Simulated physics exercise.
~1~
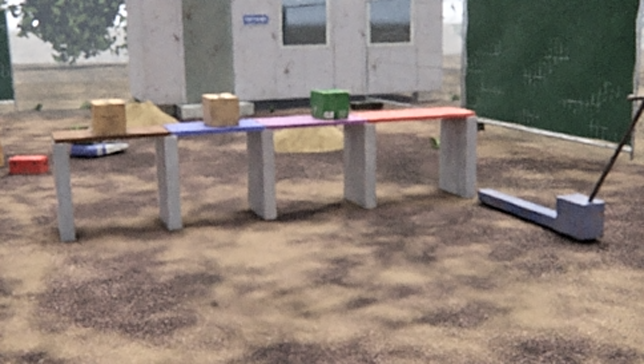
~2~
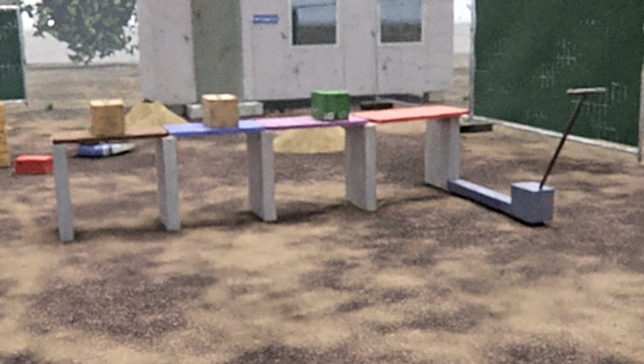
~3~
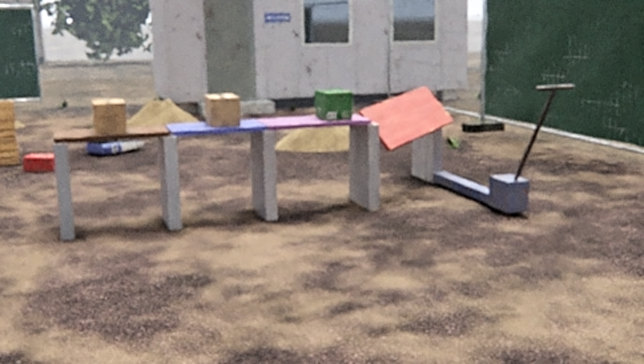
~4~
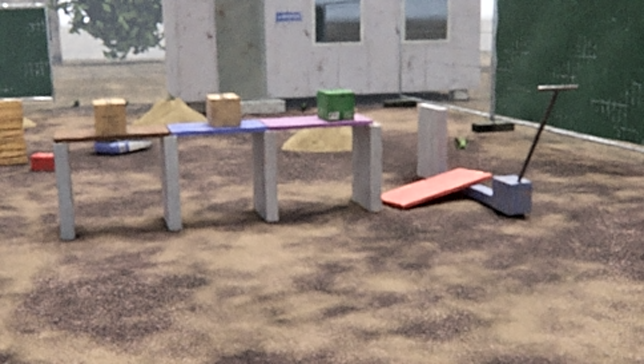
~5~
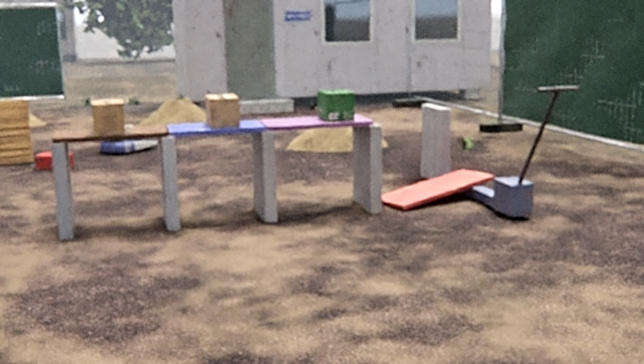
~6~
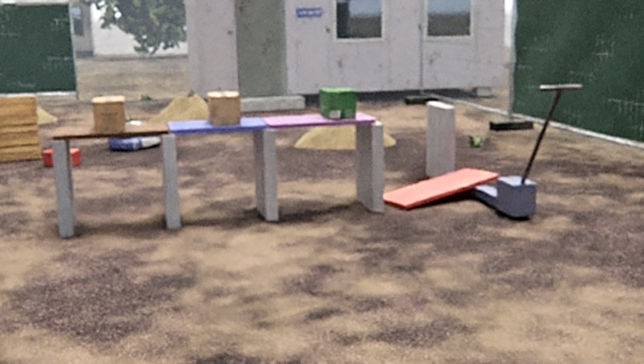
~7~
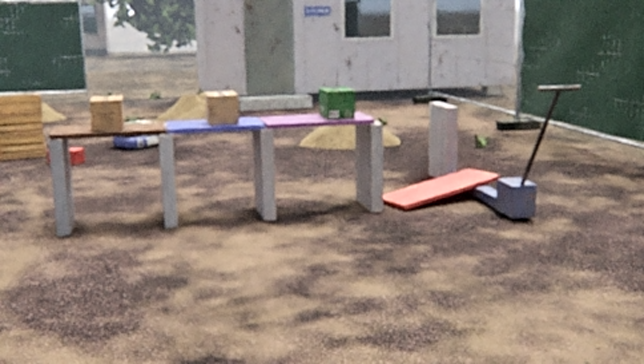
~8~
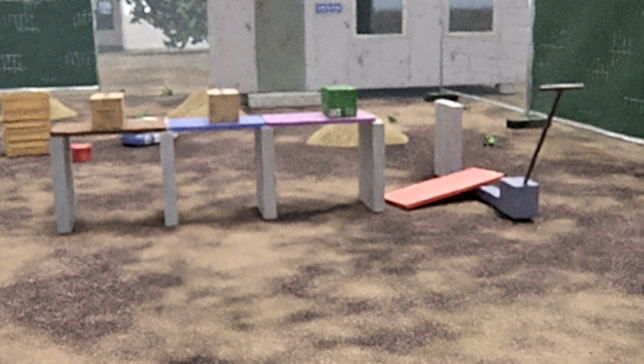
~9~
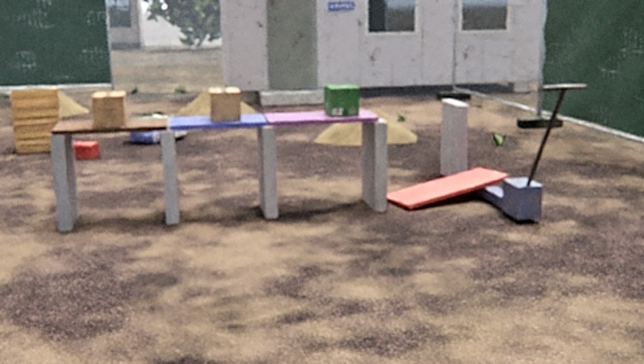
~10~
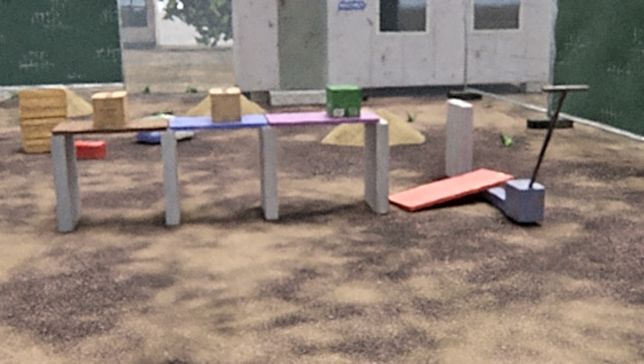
In a dirt yard before a pale building and dark green panels, seen from the front by a camera drifting slightly sideways, a row of grey uprights carries brown, blue, purple and red boards. Two tan boxes sit toward the left and a green carton rests on the purple board. A low blue-grey jack with a dark handle slides left into the base of the rightmost upright, shifting it. The red board tips, drops and lands upside down, leaning on the jack. The upright stays standing alone, while the other boards, boxes and carton remain in place.
